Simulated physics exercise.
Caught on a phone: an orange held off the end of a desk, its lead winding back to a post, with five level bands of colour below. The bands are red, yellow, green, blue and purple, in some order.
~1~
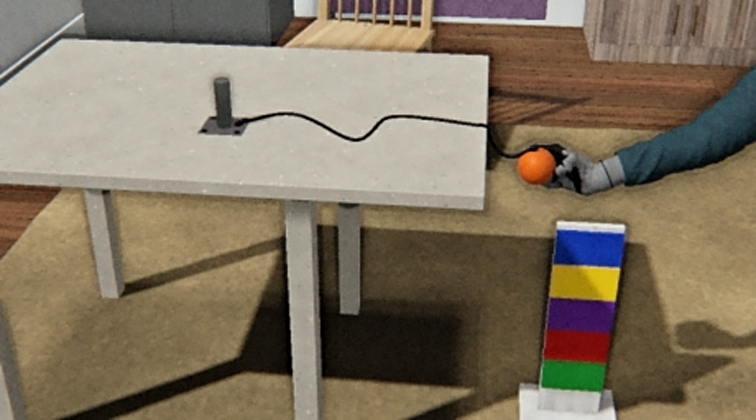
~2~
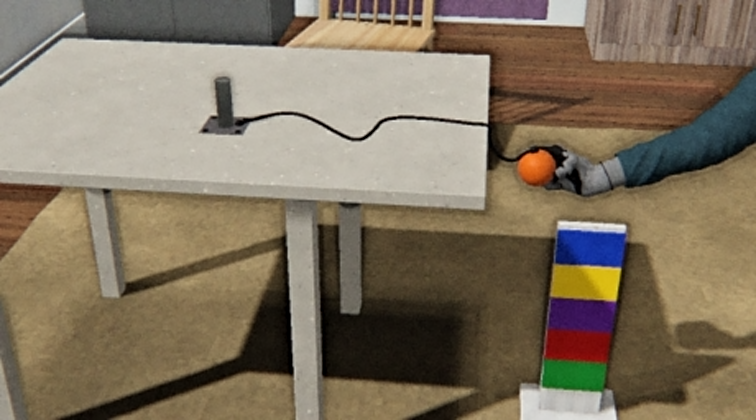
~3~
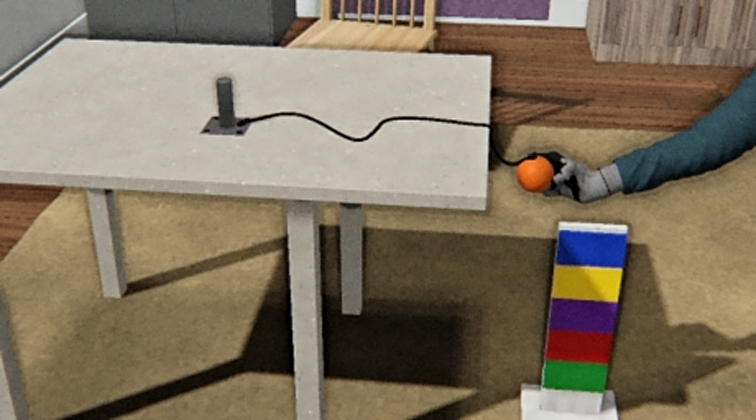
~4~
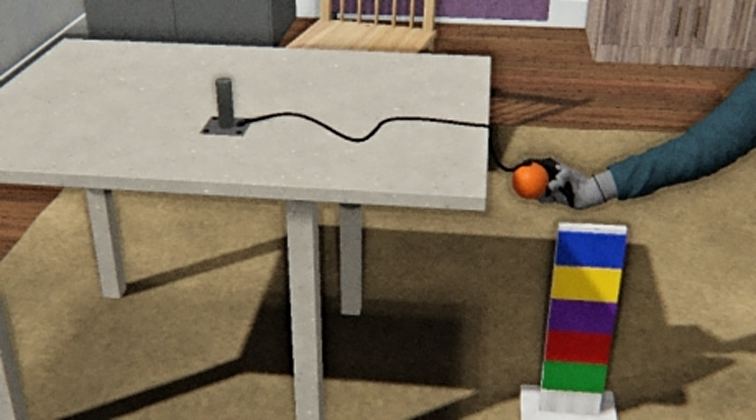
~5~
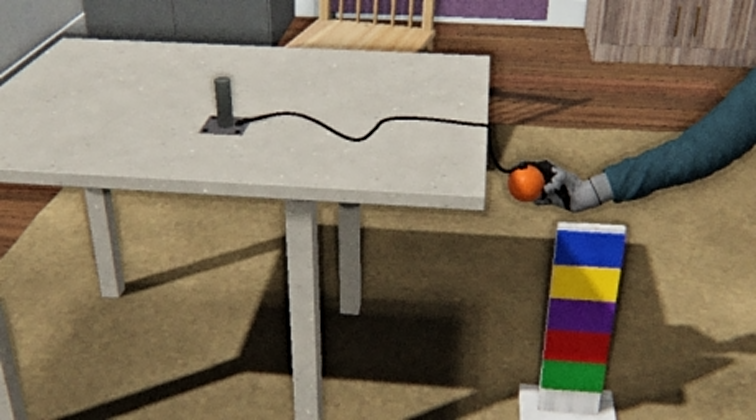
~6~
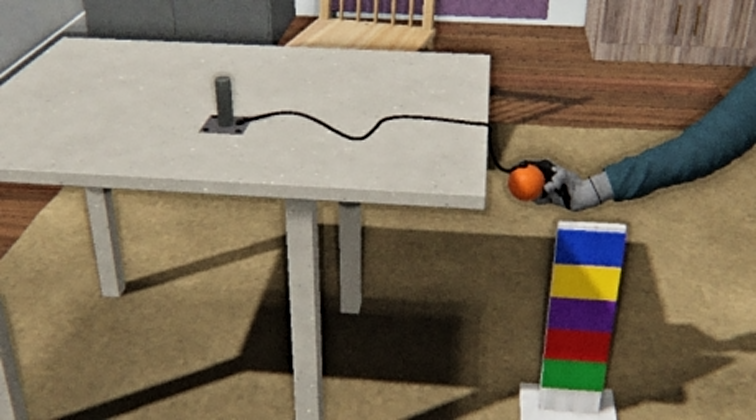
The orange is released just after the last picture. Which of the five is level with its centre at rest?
At yellow.
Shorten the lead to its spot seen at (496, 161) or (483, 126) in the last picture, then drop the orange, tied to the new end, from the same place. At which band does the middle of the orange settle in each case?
In that order: Blue; above them all.
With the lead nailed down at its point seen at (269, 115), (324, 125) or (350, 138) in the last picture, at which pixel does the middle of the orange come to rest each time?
The places are (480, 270), (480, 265) and (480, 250).
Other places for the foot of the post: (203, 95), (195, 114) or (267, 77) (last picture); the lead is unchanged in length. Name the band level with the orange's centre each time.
Try by try: Blue; blue; yellow.
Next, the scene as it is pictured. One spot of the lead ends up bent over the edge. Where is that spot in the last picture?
Near (422, 118).
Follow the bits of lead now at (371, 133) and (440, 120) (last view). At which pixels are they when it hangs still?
At (417, 130), then (487, 157).
Soon after, orange near (479, 274); level with yellow.
Then, orange near (482, 280); level with yellow.
At rest, orange near (481, 279); level with yellow. Its centre hangs level with the yellow band.
